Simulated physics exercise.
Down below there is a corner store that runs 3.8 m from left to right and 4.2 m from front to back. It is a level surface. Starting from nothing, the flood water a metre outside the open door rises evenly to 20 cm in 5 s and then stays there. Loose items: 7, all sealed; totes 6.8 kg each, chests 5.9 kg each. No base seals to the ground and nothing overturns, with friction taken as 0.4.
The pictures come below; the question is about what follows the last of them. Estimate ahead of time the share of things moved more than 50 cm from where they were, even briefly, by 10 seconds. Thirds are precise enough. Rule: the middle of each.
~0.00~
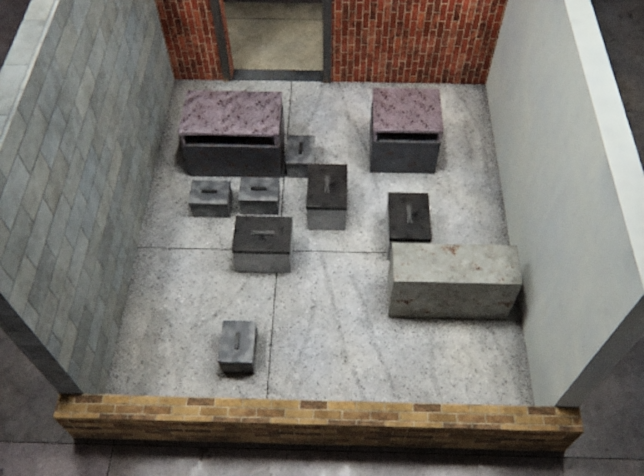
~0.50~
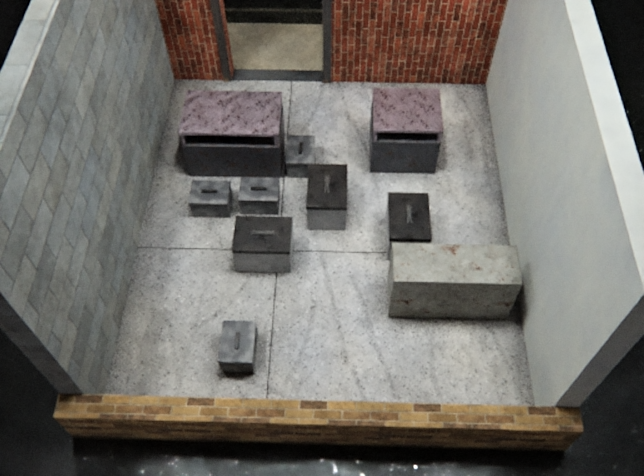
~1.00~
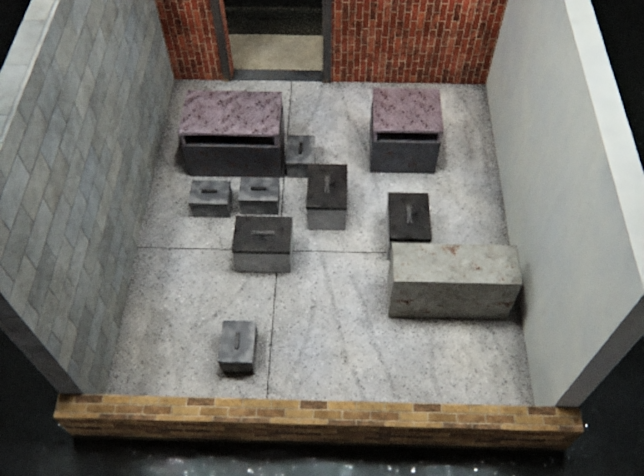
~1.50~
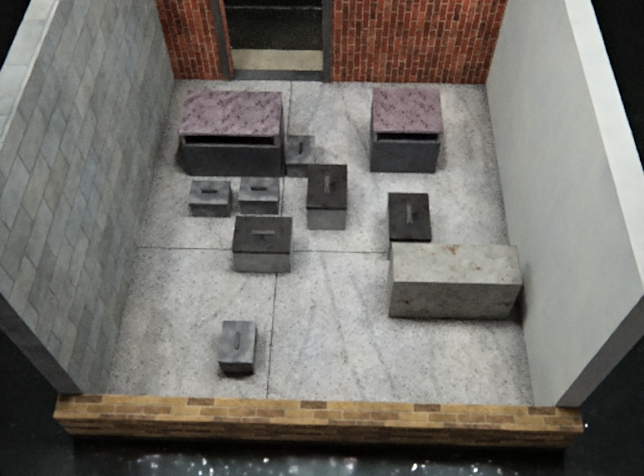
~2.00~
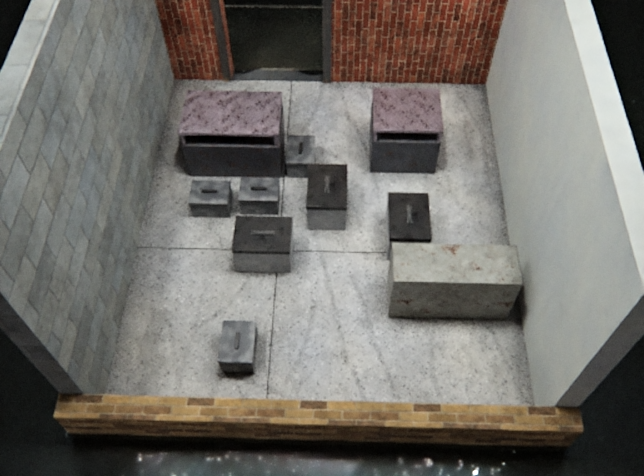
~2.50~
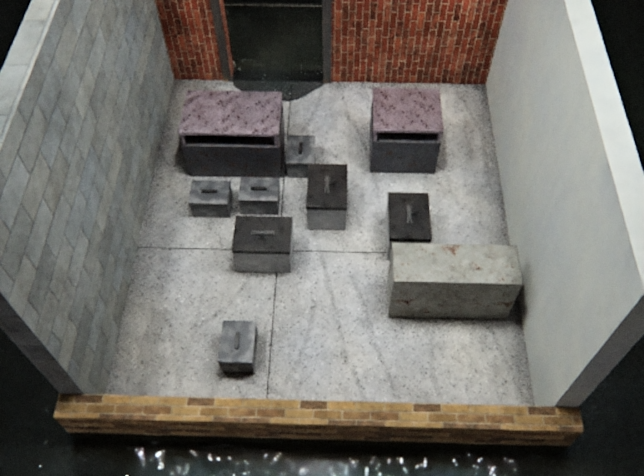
A middling share.
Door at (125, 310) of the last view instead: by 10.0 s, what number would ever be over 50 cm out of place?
The answer would then be 4.
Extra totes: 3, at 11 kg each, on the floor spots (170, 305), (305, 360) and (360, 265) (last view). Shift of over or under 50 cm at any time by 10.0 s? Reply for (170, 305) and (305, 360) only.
Note: Item 1 below threshold; item 2 below threshold.
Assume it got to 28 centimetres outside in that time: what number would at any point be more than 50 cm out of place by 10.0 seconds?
That would make 5 of them.
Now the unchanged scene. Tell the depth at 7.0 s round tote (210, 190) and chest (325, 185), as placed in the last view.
Depths: Near 3 cm, then near 5 cm.
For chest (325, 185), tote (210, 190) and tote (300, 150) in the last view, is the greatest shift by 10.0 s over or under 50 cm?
Order as asked - a bigger shift, a smaller shift, a bigger shift.
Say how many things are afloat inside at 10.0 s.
Answer: 4.
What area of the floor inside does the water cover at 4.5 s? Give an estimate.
Near 2.5 m2 in all.
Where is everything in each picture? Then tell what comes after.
The first picture shows a tote at (301, 149), on the bottom; a tote at (259, 189) rests on the ground; 0.0 m2 under water; 0 of 7 have shifted.
The second picture shows a tote at (301, 149), on the bottom; a tote at (259, 189), on the bottom; water covers 0.0 m2; 0 of 7 have shifted.
The third picture shows a tote at (301, 149), on the bottom; a tote at (259, 189), on the bottom; water covers 0.0 m2; 0 of 7 have shifted.
The fourth picture shows a tote at (301, 149) rests on the ground; a tote at (259, 189) rests on the ground; water covers 0.0 m2; 0 of 7 have shifted.
The fifth picture shows a tote at (301, 149), on the bottom; a tote at (259, 189) rests on the ground; 0.0 m2 under water; 0 of 7 have shifted.
The sixth picture shows a tote at (301, 149) rests on the ground; a tote at (259, 189), on the bottom; 0.2 m2 under water; 0 of 7 have shifted.
After 3.5 s 0 of 7 are over 50 cm from their spots; 0 afloat.
After 4.5 s 0 of 7 are over 50 cm from their spots; 0 afloat.
After 7.0 s 3 of 7 are over 50 cm from their spots; 0 afloat.
After 10.0 s 3 of 7 are over 50 cm from their spots, and 3 have been at some point; 4 afloat.
